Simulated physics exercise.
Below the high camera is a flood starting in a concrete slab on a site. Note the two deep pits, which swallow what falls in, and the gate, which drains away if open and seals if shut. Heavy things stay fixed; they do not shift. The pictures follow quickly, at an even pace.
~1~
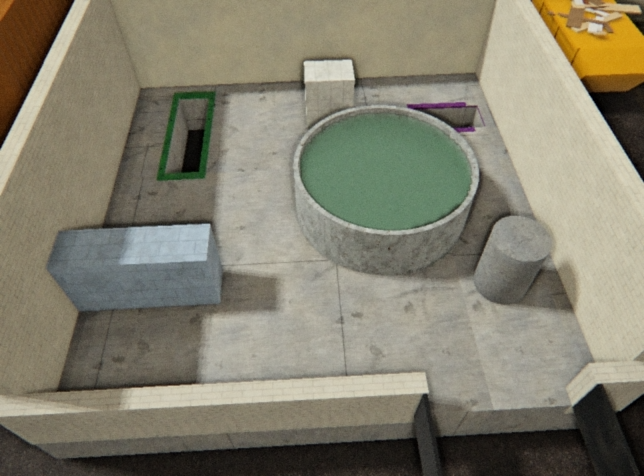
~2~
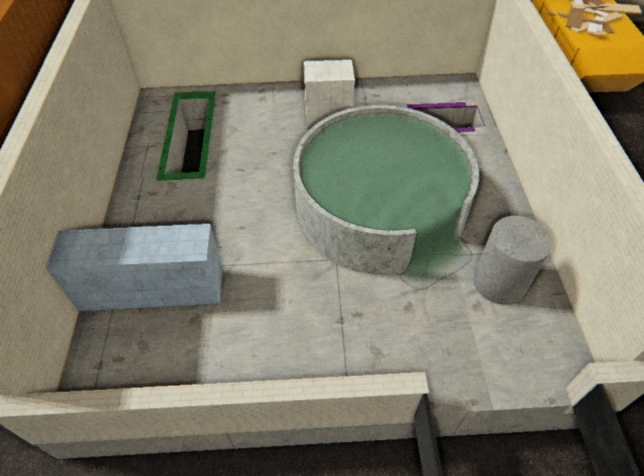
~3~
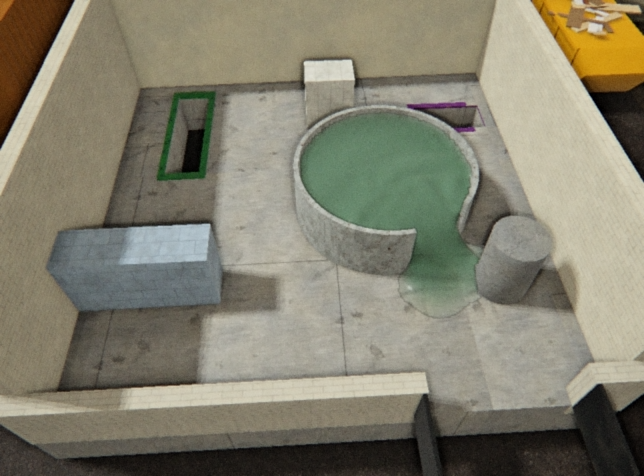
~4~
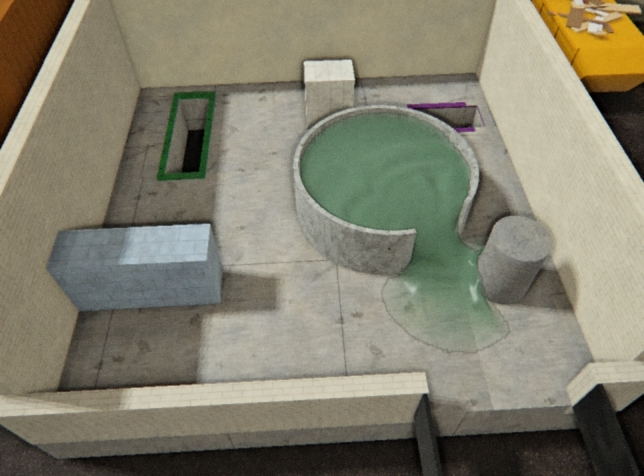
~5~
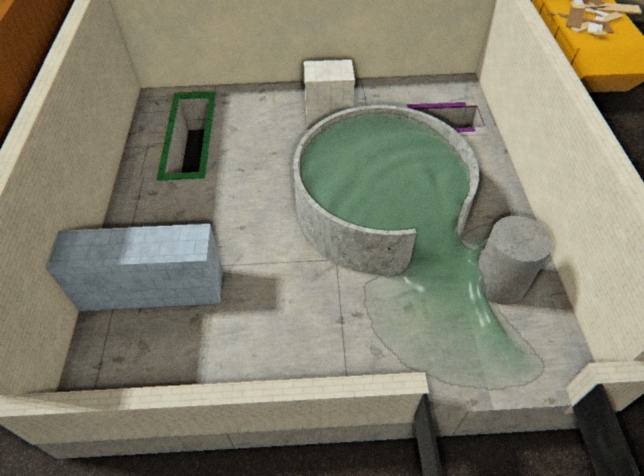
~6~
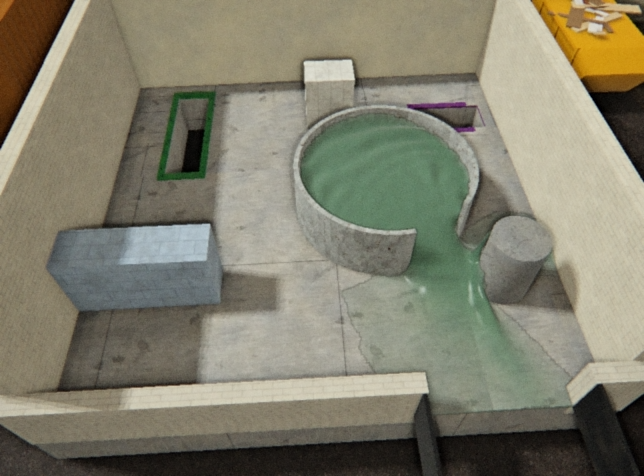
Green water lies still in a round stone pool, seen from a fixed high camera above a walled concrete slab. Around it are a pale blue-grey block at left, a green-edged pit behind it, a purple-edged pit at back right, a pale block and a grey cylinder. The pool's front right side opens, and water pours out, spreads past the cylinder and runs into the front gateway.
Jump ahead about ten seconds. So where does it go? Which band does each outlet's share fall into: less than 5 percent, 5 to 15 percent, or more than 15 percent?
As it plays out the gate goes past fifteen per cent; as it plays out the green pit never reaches five per cent; as it plays out the purple pit sits in the middle - five to fifteen per cent.
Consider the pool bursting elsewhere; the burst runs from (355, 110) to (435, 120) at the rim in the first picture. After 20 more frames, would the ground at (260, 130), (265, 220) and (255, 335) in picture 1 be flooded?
First point swamped, second point spared, third point spared.
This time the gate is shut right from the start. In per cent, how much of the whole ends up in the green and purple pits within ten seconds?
Shares, approx. %: Green 0, purple 25.
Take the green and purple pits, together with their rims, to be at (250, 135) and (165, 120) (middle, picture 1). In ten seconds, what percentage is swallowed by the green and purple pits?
Green 2 %; purple 0 %.
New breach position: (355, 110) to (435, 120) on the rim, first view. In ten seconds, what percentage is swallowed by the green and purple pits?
For green it's about 14 per cent, and for purple about 55 per cent.
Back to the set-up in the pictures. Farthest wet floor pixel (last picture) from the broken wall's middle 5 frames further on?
Estimated pixel: (284, 403).
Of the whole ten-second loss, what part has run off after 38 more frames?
About 75 per cent.
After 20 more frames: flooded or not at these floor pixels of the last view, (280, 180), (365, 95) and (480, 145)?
Taking them as listed, I'd call them high and dry, high and dry and soaked through.
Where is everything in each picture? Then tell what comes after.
The first frame shows the round pool at (385, 167) is whole and still.
In the second frame, water pours out at (435, 248) and has run to (406, 278).
In the third frame, the front is at (442, 313), out from the gap at (435, 249).
In the fourth frame, water pours out at (435, 249) and has run to (468, 347).
In the fifth frame, the front is at a hidden place, out from the gap at (435, 249).
In the sixth frame, water pours out at (435, 248) and has run to a hidden place.
A moment on, water covers 20 % of the floor; the gate 7 %, the green pit 0 %, the purple pit 0 %.
Next, water covers 30 % of the floor; the gate 16 %, the green pit 0 %, the purple pit 0 %.
Then, water covers 40 % of the floor; the gate 27 %, the green pit 0 %, the purple pit 2 %.
Later, water covers 45 % of the floor; the gate 41 %, the green pit 0 %, the purple pit 5 %.
In the end, water covers 50 % of the floor; the gate 53 %, the green pit 0 %, the purple pit 8 %.
